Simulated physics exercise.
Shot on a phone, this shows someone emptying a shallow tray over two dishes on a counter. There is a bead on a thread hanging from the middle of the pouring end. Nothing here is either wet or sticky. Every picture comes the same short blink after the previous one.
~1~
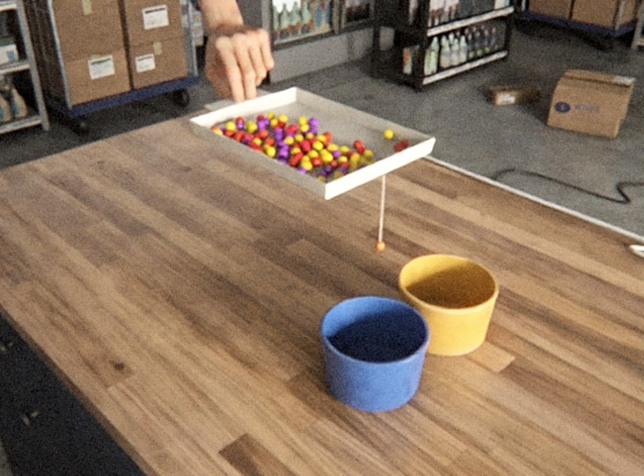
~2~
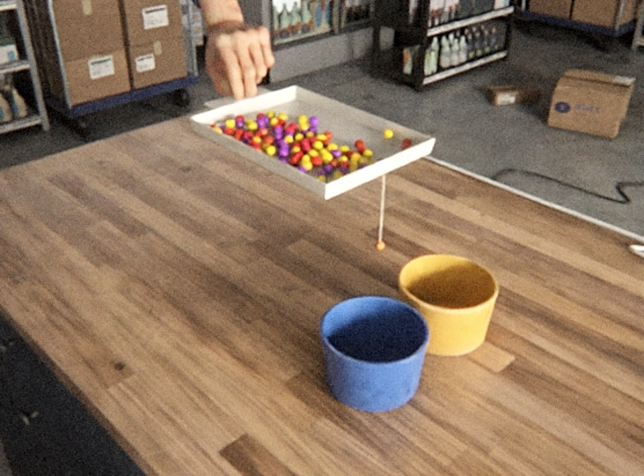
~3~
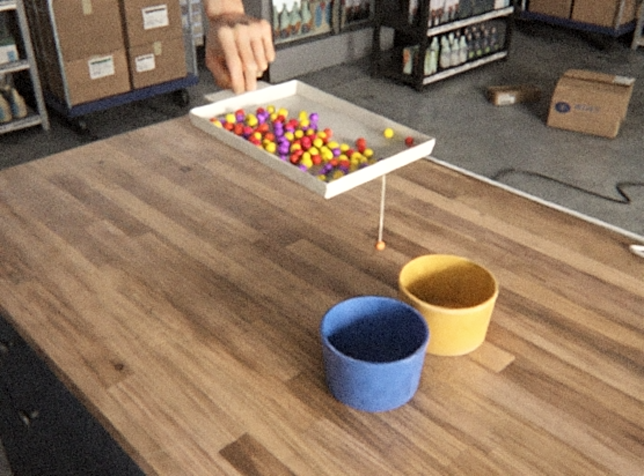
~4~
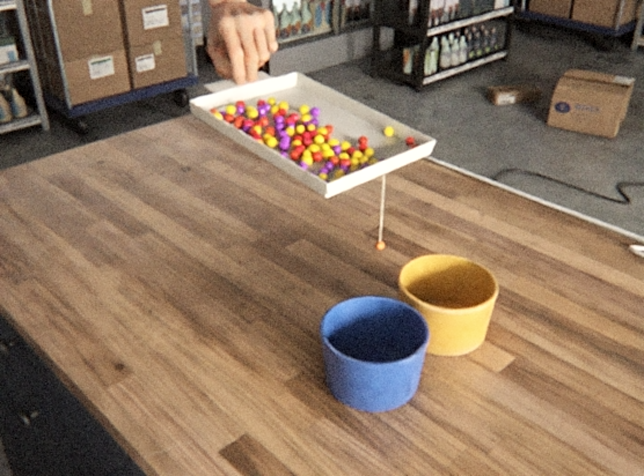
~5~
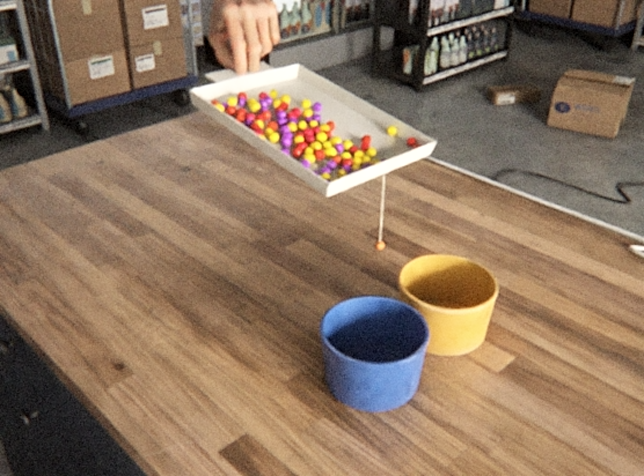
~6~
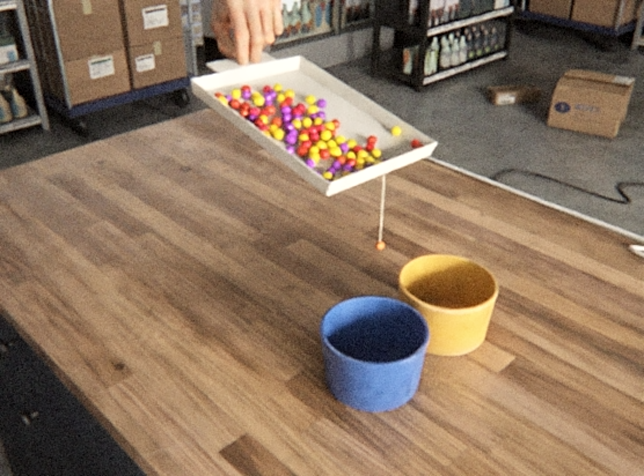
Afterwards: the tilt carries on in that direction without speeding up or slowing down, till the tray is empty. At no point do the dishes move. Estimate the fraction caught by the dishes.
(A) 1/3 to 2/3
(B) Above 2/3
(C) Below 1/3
1/3 to 2/3.
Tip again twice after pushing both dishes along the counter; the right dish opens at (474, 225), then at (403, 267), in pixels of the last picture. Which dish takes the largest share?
Place one: The leftmost one; place two: The rightmost one.
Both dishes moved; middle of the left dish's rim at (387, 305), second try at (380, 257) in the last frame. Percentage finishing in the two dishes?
Respectively 80 % and 20 %.
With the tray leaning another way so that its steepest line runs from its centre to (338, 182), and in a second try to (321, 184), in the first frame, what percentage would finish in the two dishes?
First case: 20 %; second case: 10 %.
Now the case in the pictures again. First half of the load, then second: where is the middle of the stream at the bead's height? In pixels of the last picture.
About (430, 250) to begin with, then about (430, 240).
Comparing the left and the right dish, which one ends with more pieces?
That's the right side.
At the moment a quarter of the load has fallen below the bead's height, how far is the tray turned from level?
I'd put it at about 85 degrees.
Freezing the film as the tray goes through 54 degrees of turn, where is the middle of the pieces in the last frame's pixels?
The centre of the load shows up near (374, 138) in the last view.
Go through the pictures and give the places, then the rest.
Corners of the pouring end at (327, 183) and (431, 138), level; middle of the load at (296, 149), round plastic beads; left dish at (413, 374); right dish at (485, 321); bead on its thread at (380, 246), in the first frame.
Corners of the pouring end at (327, 183) and (431, 138), level; middle of the load at (296, 148), in the second frame.
Corners of the pouring end at (327, 183) and (431, 139), tipped barely, lowest at the right corner; middle of the load at (296, 145), in the third frame.
Corners of the pouring end at (328, 182) and (432, 140), tipped a little, lowest at the right corner; middle of the load at (297, 141), in the fourth frame.
Corners of the pouring end at (329, 182) and (433, 141), tipped a little, lowest at the right corner; middle of the load at (299, 137), a stray few on the move, in the fifth frame.
Corners of the pouring end at (330, 181) and (433, 142), tipped a little, lowest at the right corner; middle of the load at (304, 134), nearly all on the move; left dish at (413, 374); right dish at (485, 321), in the sixth frame.
Soon after the last picture, tray tipped steeply; nearly all on the tray; a stray few in the air.
A little later, tray tipped right over; about a third on the tray; a stray few in the left dish; about a quarter in the right dish; a small part outside both; about a quarter in the air.
Later still, tray tipped past a quarter turn; a small part in the left dish; about half in the right dish; about half outside both.
By the end, tray tipped past a quarter turn; a small part in the left dish; about half in the right dish; about half outside both.
